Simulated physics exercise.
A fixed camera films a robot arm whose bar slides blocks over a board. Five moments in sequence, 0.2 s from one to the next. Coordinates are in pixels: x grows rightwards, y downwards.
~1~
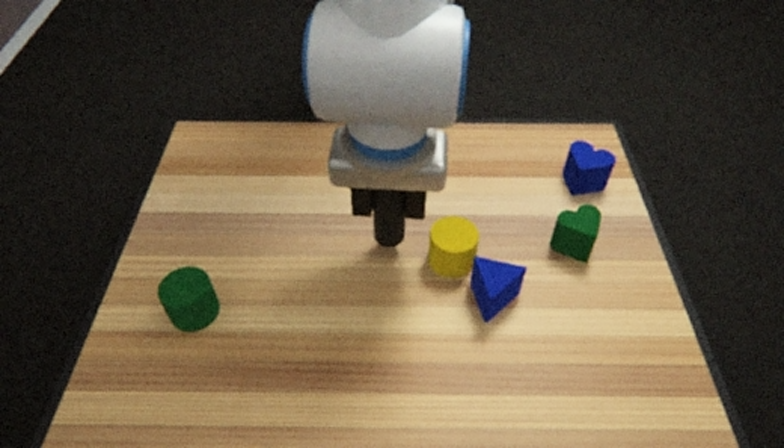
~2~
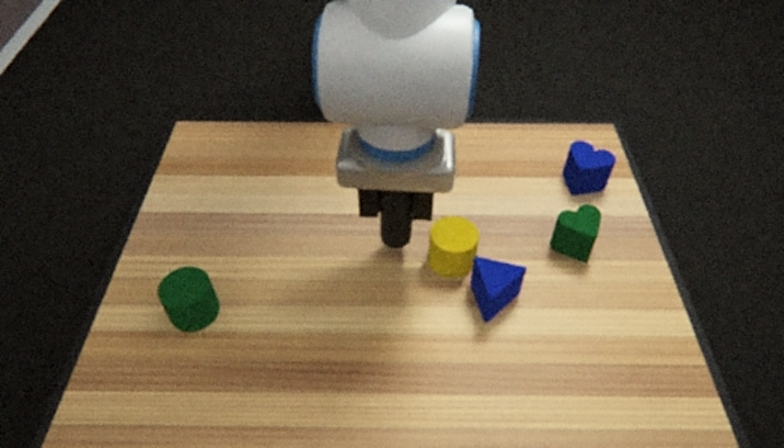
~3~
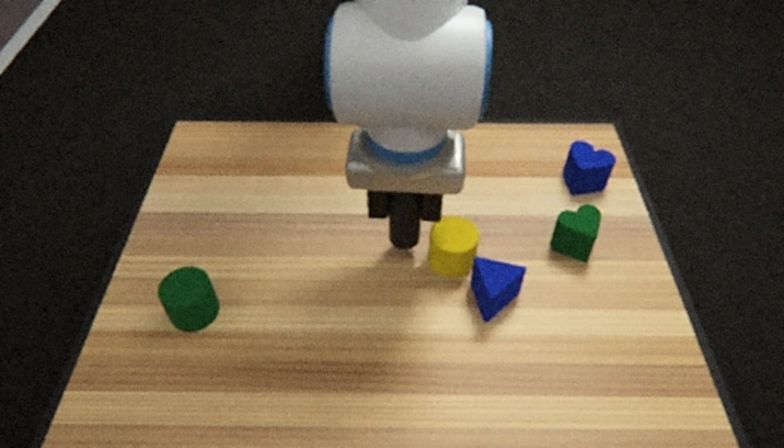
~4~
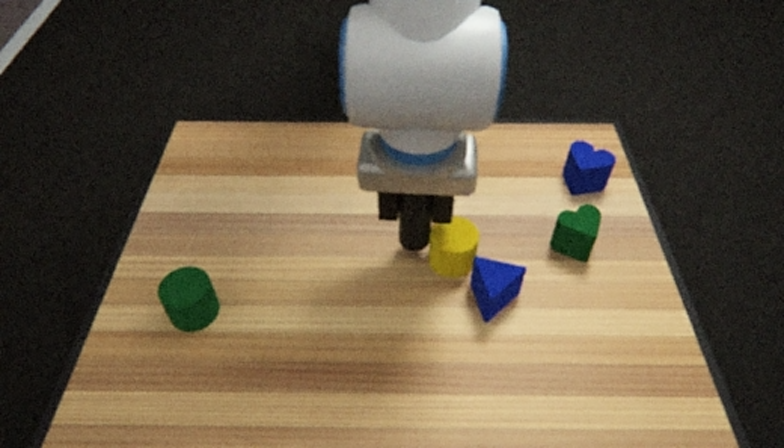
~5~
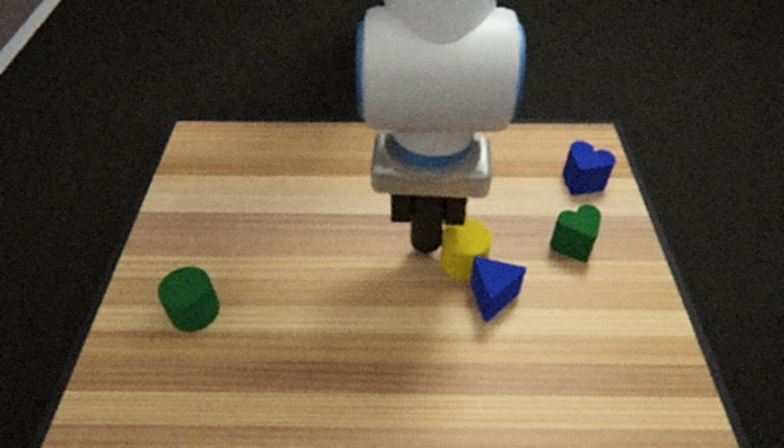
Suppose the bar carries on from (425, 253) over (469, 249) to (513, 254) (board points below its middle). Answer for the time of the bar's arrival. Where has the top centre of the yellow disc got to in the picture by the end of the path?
It should be at (545, 256) by then.
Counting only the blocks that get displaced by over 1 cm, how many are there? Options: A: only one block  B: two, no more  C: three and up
I choose A.
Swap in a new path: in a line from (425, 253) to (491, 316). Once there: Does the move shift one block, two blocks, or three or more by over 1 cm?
Blocks that move over 1 cm: Two.
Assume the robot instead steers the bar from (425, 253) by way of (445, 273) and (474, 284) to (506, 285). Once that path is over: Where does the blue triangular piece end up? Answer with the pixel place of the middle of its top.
Pixel (530, 291).
The first path, step by step. Halfway along, bar at (471, 237); yellow disc at (509, 242).
At the end, bar at (516, 242); yellow disc at (544, 256); blue triangular piece not moved.
